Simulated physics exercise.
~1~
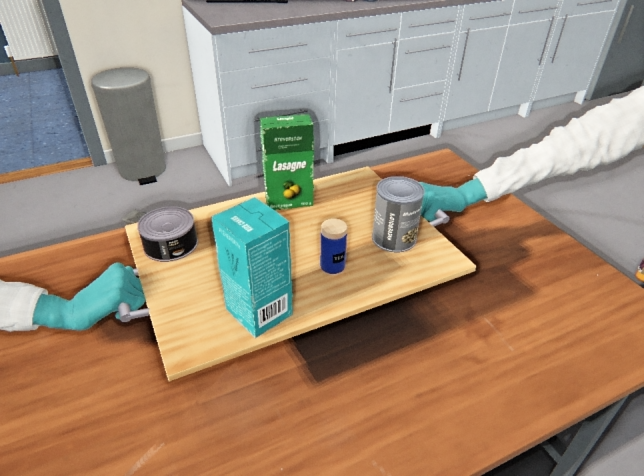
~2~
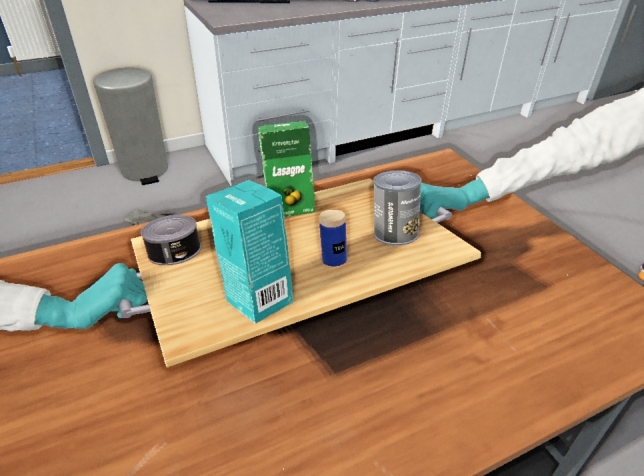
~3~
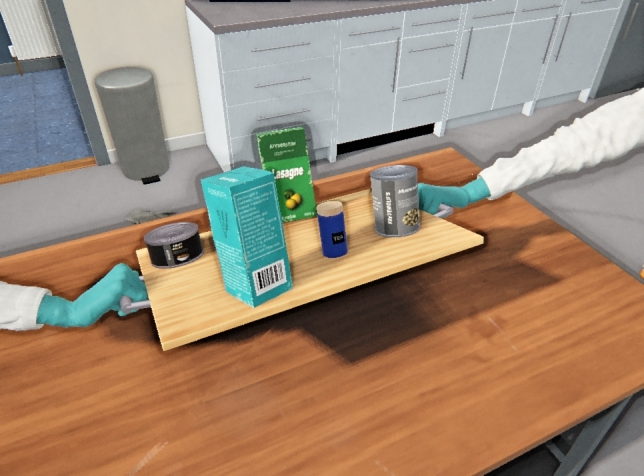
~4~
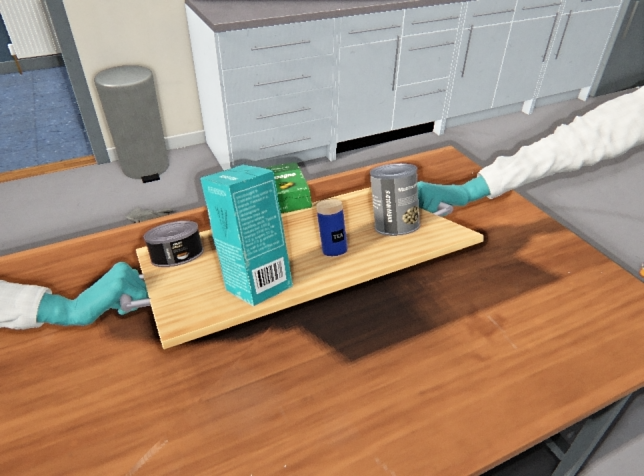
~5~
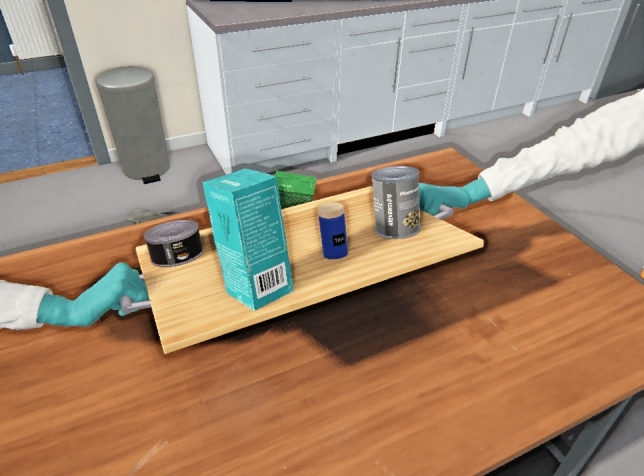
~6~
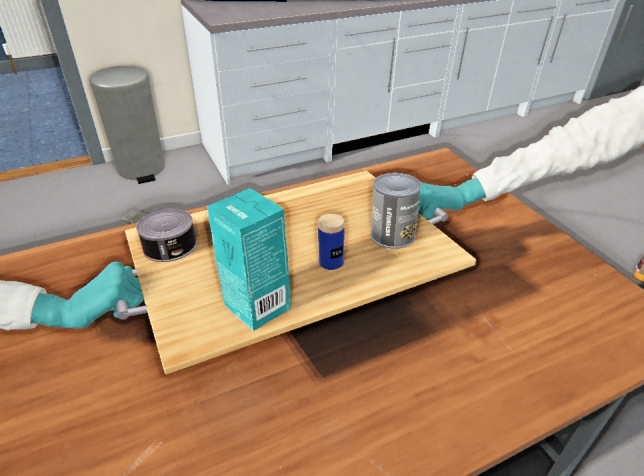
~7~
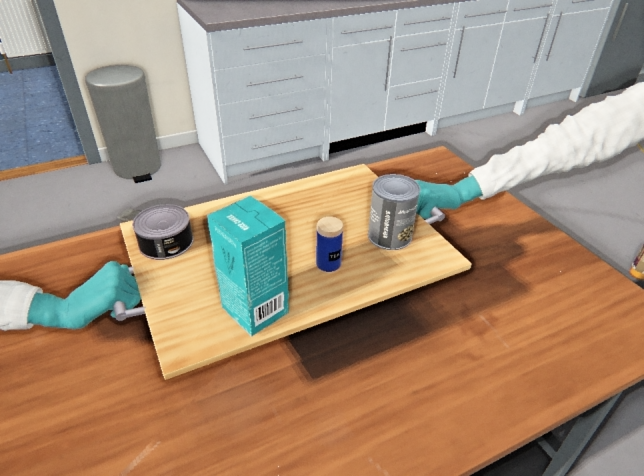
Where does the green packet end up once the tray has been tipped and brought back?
It does not stay in its first spot on the tray. It goes over the far edge and is out of sight, while the other items remain on the tray.
Above a wooden table, gloved hands tip a tray and the green packet falls off.
